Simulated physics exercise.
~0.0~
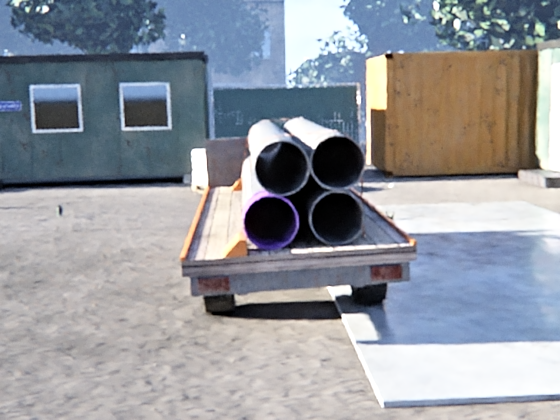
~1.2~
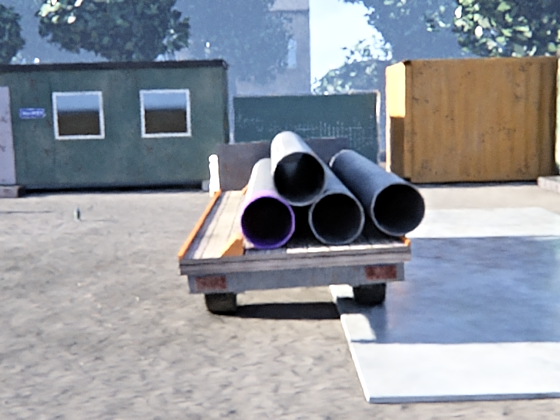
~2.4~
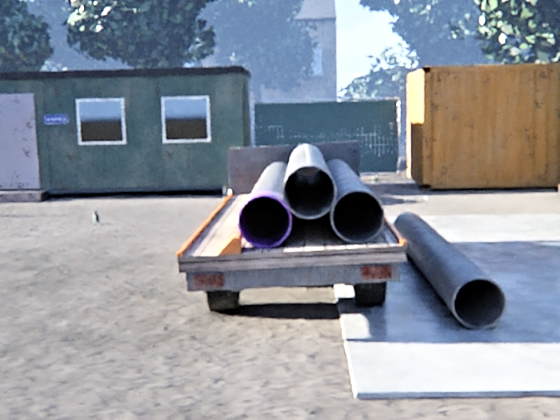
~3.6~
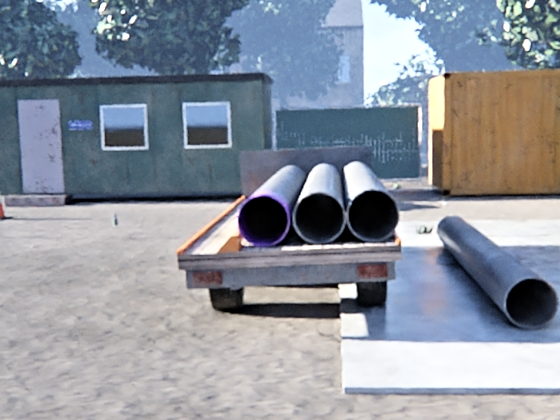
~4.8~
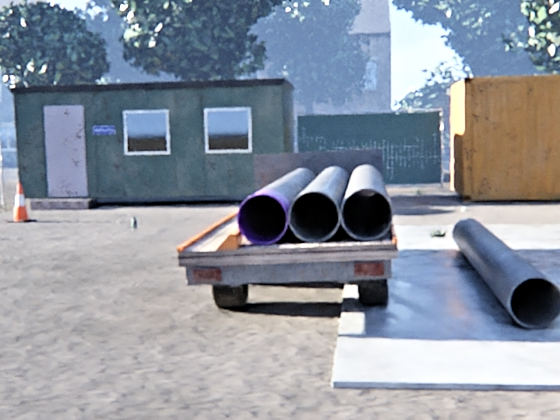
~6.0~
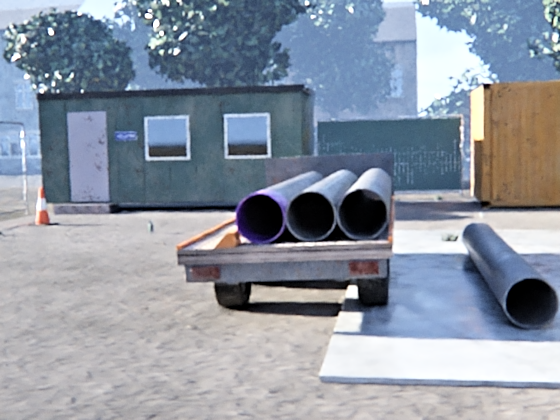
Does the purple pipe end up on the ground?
No, the purple pipe stays on the trailer deck, at the left of the three pipes still aboard. Only a grey pipe from the right side ends up off the trailer.
